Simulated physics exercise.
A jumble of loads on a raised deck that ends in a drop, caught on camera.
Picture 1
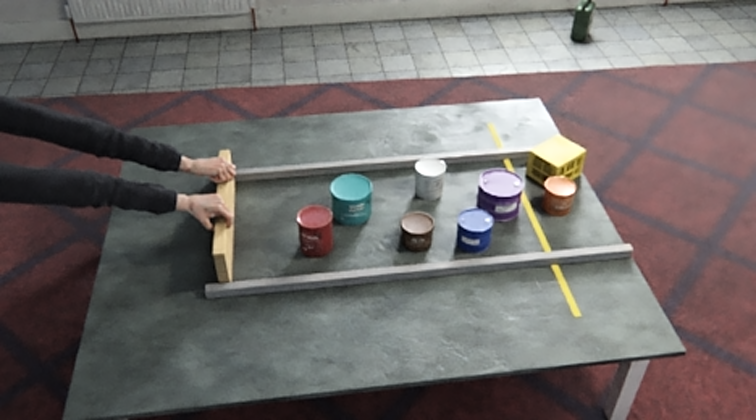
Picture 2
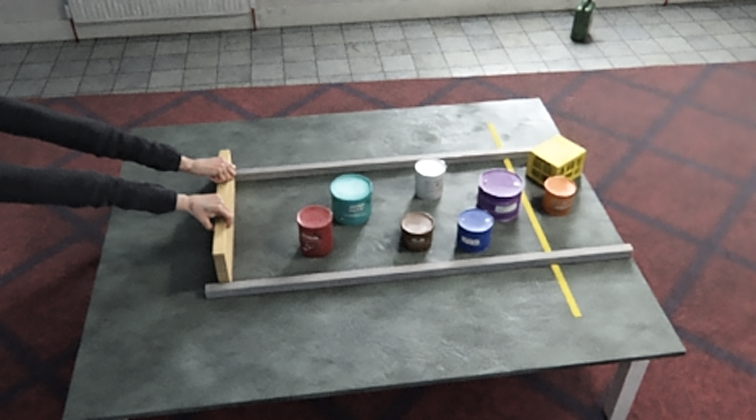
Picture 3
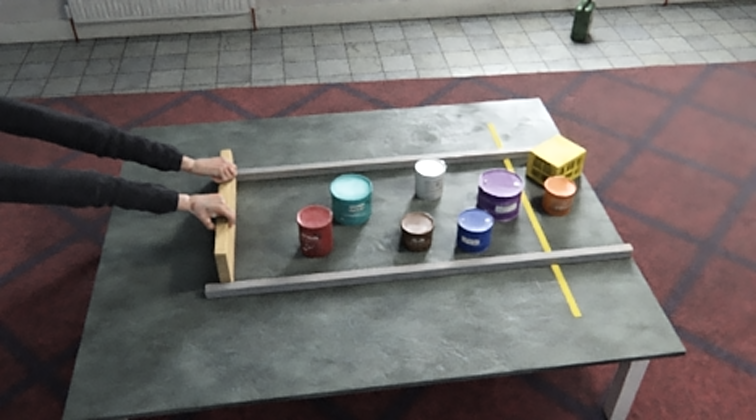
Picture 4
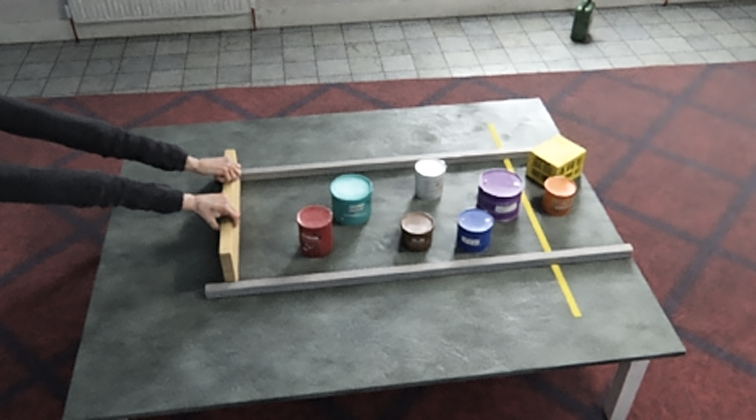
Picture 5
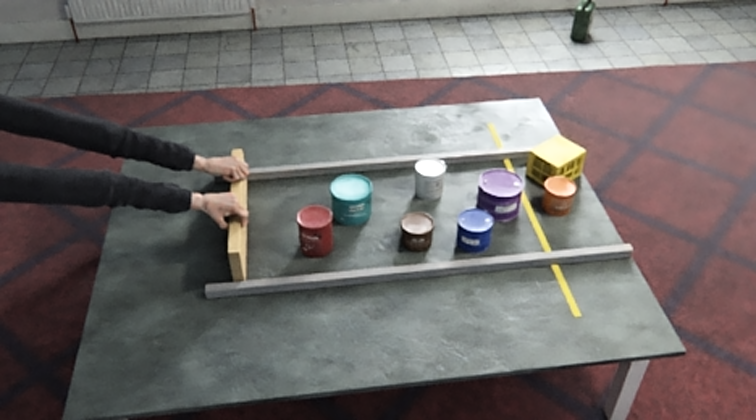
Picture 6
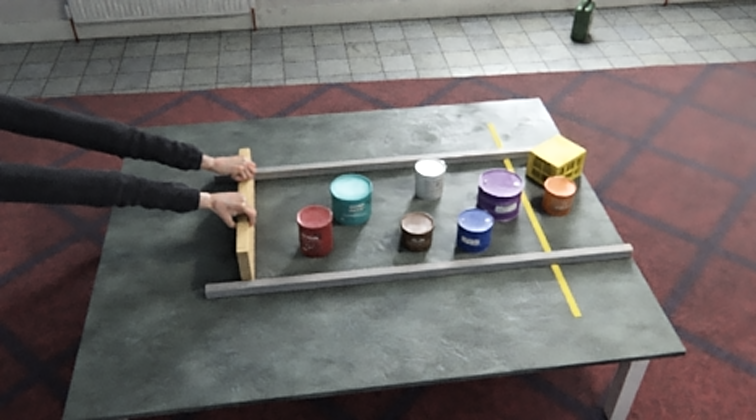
The clip shows two hands holding a wooden plank upright between two rails on a table, at first almost still, then sliding it slowly right toward several colourful paint cans, which stay in place beside a yellow crate.
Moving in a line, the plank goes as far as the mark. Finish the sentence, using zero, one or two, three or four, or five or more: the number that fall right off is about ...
The number that fall right off is about one or two.
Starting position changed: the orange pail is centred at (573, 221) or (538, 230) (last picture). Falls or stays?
The orange pail ends up below at the first spot and ends up below at the second.
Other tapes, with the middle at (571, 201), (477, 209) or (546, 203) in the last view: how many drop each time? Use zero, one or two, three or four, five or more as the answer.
Going through the places as listed, I'd say more than four, then no fall at all, then three or four.
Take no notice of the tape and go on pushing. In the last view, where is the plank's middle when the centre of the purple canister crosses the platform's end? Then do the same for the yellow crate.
I reckon its middle sits around (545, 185) and then around (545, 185).
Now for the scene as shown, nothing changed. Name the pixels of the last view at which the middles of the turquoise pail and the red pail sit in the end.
Final positions - turquoise pail around (545, 185), red pail around (554, 208).
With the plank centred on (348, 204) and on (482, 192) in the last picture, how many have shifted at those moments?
So 2, and at the other place 7.
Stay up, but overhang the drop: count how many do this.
Count of overhanging things: 3.
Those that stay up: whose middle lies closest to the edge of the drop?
The blue canister.
Early on, none off yet; yellow crate at rest near (555, 163); orange pail at rest near (558, 197); purple canister at rest near (499, 195).
Finally, the number that fall off is one or two; lost, orange pail.
